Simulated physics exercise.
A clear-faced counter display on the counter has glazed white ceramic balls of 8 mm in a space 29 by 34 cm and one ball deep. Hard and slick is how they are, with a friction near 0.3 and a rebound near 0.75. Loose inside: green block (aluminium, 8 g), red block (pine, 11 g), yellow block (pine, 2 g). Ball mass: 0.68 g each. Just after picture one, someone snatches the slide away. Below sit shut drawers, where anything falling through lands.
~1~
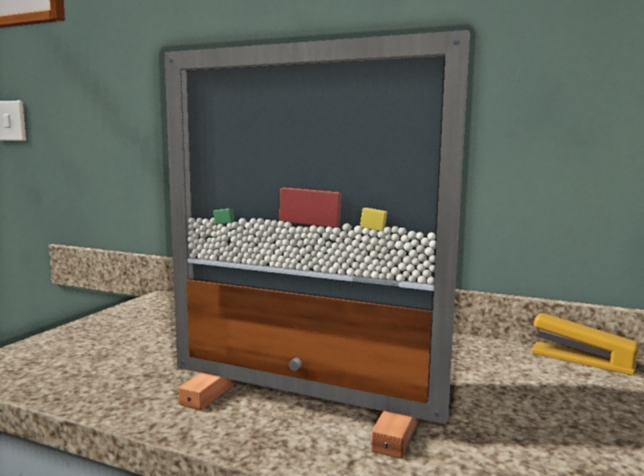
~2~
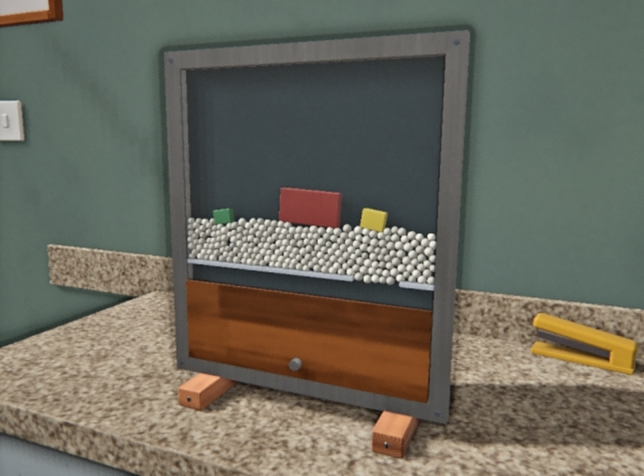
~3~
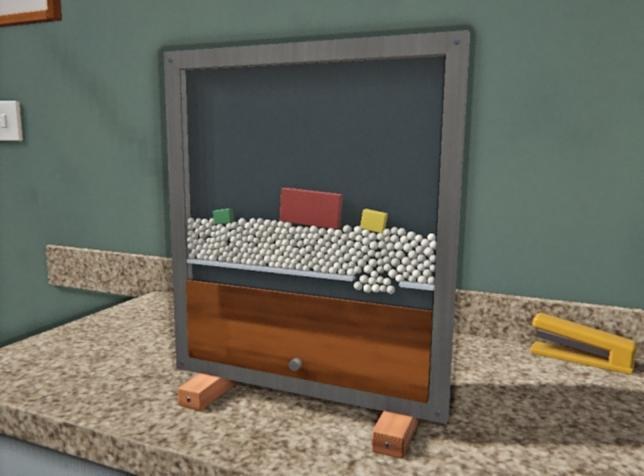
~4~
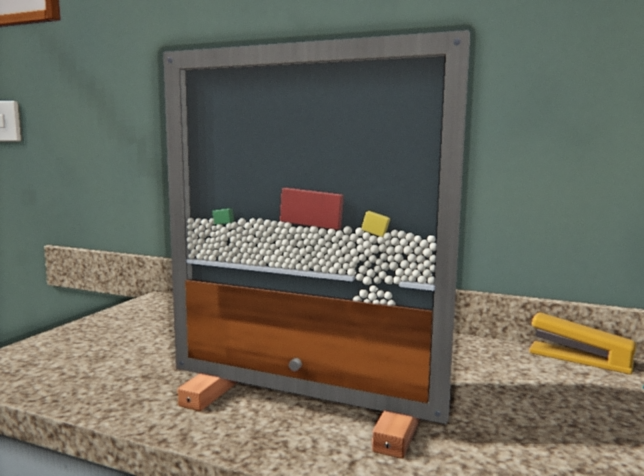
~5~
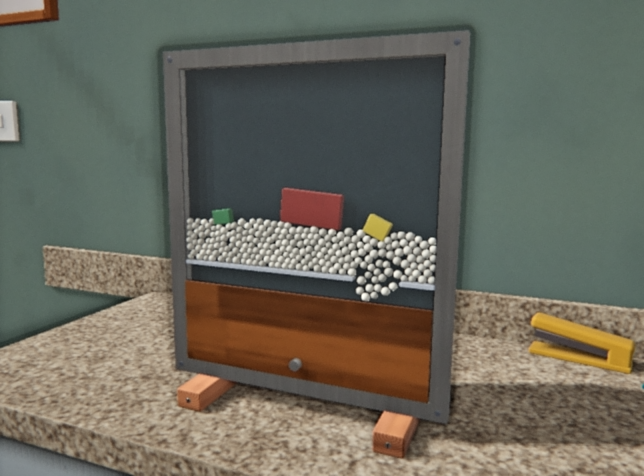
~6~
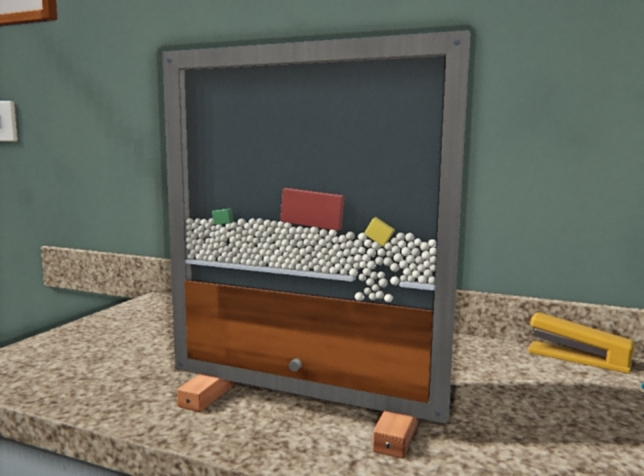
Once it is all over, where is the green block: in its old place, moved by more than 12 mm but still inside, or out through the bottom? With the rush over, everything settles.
In its old place.
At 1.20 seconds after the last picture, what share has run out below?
Roughly 35 %.
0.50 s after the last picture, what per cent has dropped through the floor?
About 35 percent.
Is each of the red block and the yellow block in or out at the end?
Red block still there, yellow block gone.
Then, 0.15 s later than the last picture, 25 % are out; green block moved 0.0 cm tilted 8°; red block moved 1.9 cm tilted 15°; yellow block moved 4.6 cm tilted 16°.
Then, 0.50 s later than the last picture, 35 % are out; green block moved 0.0 cm tilted 8°; red block moved 8.5 cm tilted 44°; yellow block below the floor.
Then, 1.20 s later than the last picture, 35 % are out; green block moved 0.0 cm tilted 8°; red block moved 8.5 cm tilted 45°; yellow block below the floor.
At rest 1.4 s after the last picture, 35 % are out; green block moved 0.0 cm tilted 8°; red block moved 8.5 cm tilted 45°; yellow block below the floor.
